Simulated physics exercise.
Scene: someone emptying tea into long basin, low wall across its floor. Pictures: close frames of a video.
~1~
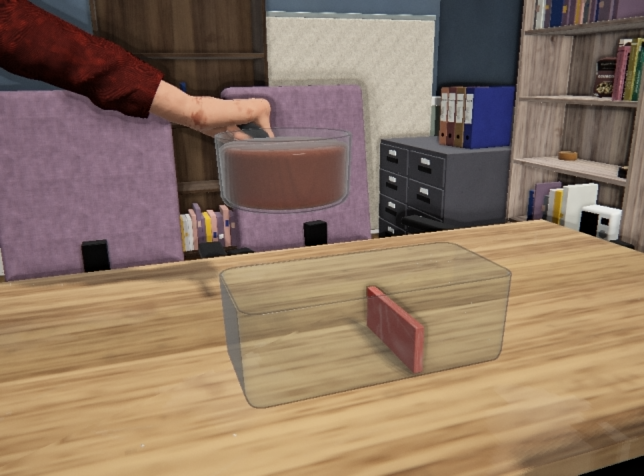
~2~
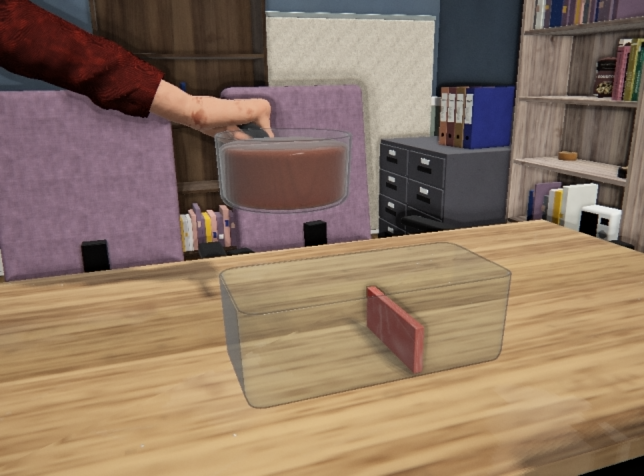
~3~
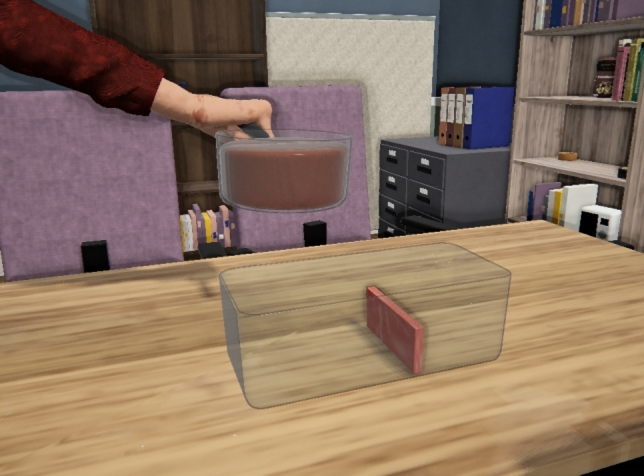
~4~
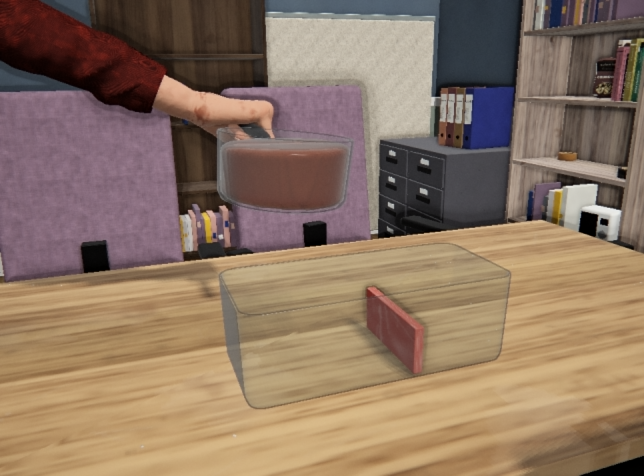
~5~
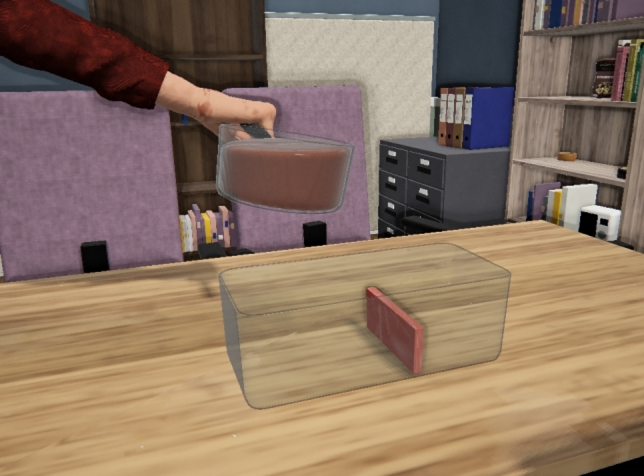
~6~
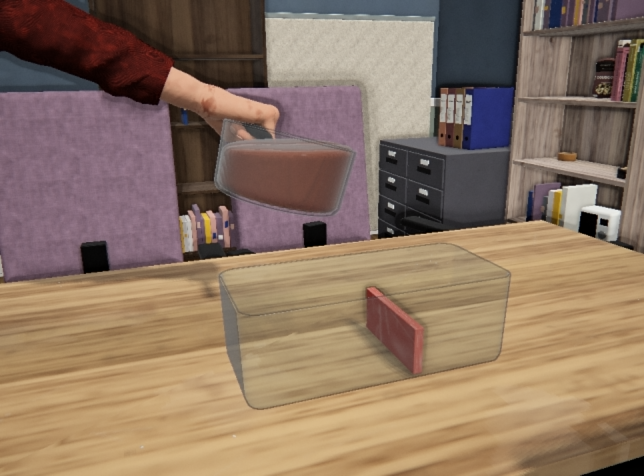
In an office, a hand in a red sleeve holds a clear container of reddish-brown liquid above a long transparent basin with a low red wall inside, keeping it nearly level at first, then gradually tilting it slightly rightward.
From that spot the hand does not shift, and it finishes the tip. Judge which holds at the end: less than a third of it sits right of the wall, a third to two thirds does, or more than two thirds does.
Honestly, the portion right of the wall is middling, a third to two thirds.
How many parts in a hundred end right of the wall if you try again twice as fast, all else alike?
Around 20 percent.
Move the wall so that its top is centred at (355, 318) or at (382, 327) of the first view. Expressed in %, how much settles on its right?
First try: Roughly 80 per cent; second try: 55 per cent.
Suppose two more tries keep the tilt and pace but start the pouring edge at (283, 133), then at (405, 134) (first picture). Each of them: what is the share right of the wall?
Start one gives close to 5 percent, start two close to 90 percent.
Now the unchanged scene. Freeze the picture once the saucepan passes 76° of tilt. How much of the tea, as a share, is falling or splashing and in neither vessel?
It's close to 35 %.
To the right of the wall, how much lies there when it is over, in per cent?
I'd say close to 45 per cent.
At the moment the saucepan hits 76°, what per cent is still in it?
Roughly 45 percent.
A moment on, the saucepan is tipped on its side and 43 per cent is still to pour, 5 is left of the wall and 16 right of it.
Next, the saucepan is tipped right over and 6 per cent is still to pour, 41 is left of the wall and 46 right of it.
Then the saucepan is tipped right over and 0 per cent is still to pour, 53 is left of the wall and 46 right of it.
Later the saucepan is tipped right over and 0 per cent is still to pour, 53 is left of the wall and 46 right of it.
At rest 53 per cent lies left of the wall, 46 right of it and 1 outside.
